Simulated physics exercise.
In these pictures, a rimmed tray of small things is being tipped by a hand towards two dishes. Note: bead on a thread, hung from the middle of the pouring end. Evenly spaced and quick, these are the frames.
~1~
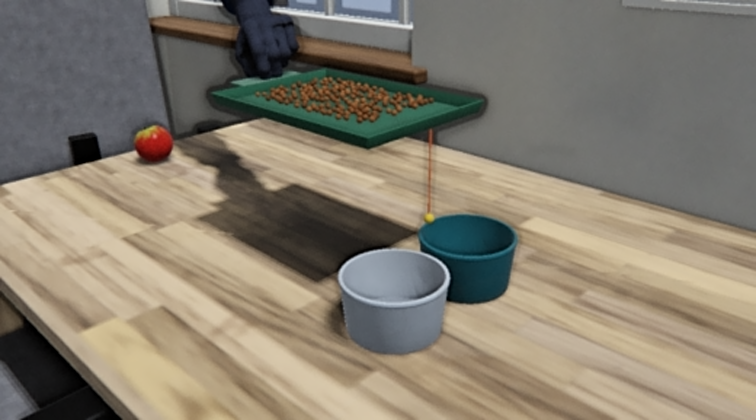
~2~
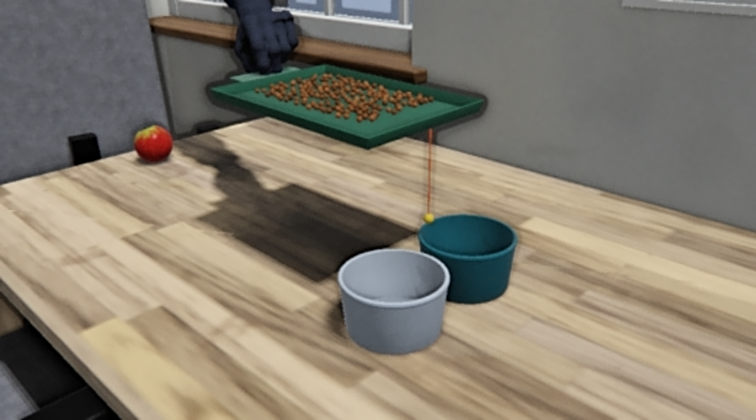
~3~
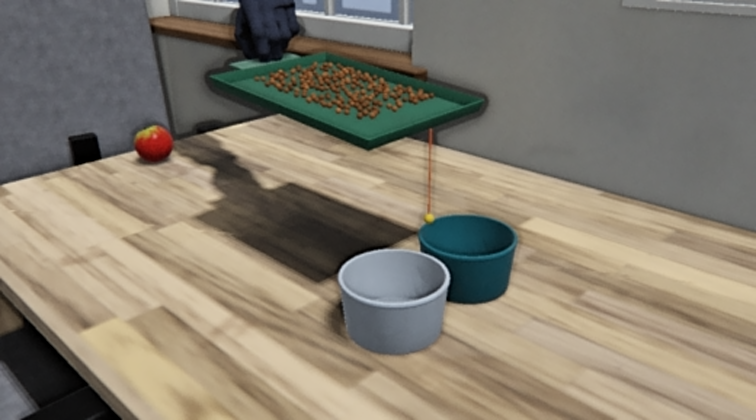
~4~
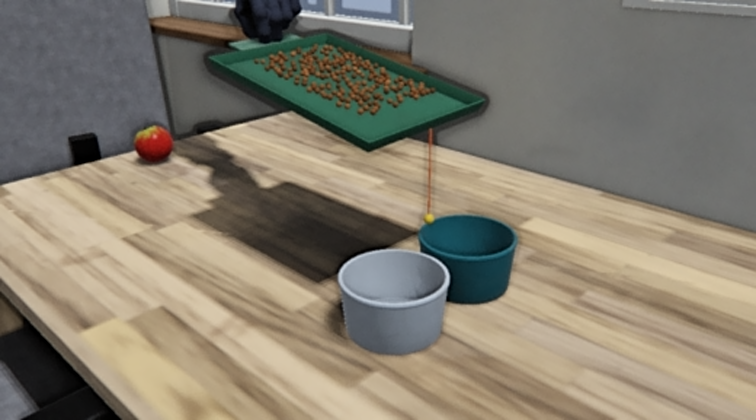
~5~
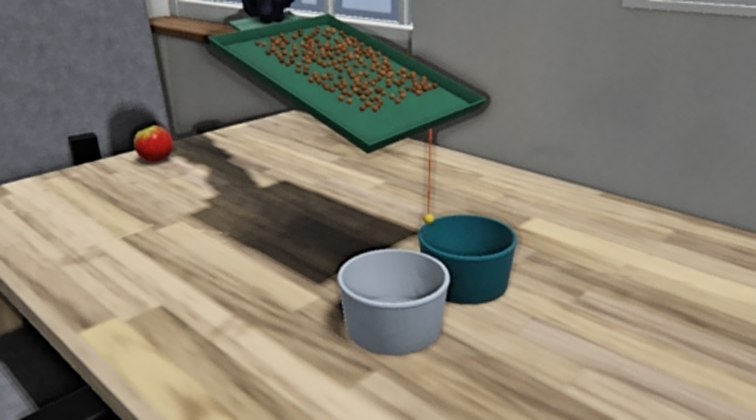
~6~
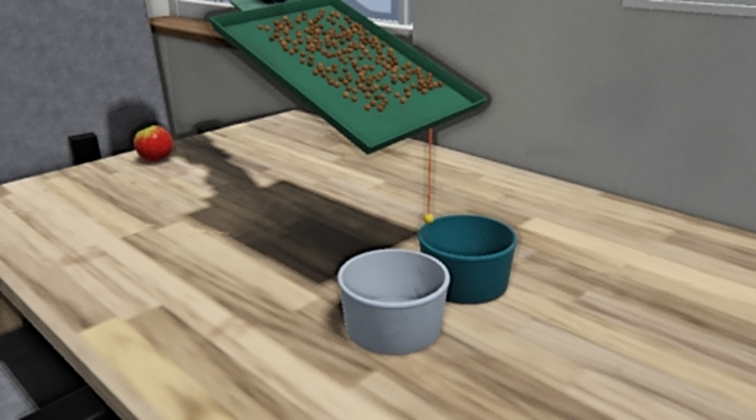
At the start, a dark hand holds a green tray of small orange-brown pieces nearly level above a wooden table, near a grey dish and a teal dish. The hand then raises the tray's far end, steepening its slant, and the pieces spread and slide toward the lower end.
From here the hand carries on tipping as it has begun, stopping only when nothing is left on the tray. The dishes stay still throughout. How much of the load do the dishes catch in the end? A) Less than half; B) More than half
More than half.
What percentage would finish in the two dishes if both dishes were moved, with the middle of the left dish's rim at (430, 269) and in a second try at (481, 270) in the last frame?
Close to 80 in a hundred, then close to 30 in a hundred.
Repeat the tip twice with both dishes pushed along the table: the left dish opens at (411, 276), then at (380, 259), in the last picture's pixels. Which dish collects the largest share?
Placement one: The left-positioned dish. Placement two: The left-positioned dish.
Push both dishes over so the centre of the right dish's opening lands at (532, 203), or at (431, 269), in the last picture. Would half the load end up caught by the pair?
In turn: Below a half; above a half.
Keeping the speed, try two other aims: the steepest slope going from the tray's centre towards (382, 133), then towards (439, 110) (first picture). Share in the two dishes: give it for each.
The first try would leave around 90 per cent there, the second around 20 per cent.
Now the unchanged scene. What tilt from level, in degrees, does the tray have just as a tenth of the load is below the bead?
That happens at around 65°.
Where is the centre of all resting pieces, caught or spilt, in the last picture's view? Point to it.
Around (415, 312), give or take.
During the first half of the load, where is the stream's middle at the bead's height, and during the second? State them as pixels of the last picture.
First around (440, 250), afterwards around (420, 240).
Soon, tray tipped steeply; about a third on the tray; a small part in the left dish; a small part in the right dish; a stray few outside both; about half in the air.
A while on, tray tipped past a quarter turn; about half in the left dish; about a quarter in the right dish; about a quarter outside both; a small part in the air.
Towards the end, tray tipped past a quarter turn; about half in the left dish; about a third in the right dish; about a quarter outside both.
Finally, tray tipped past a quarter turn; about half in the left dish; about a third in the right dish; about a quarter outside both.
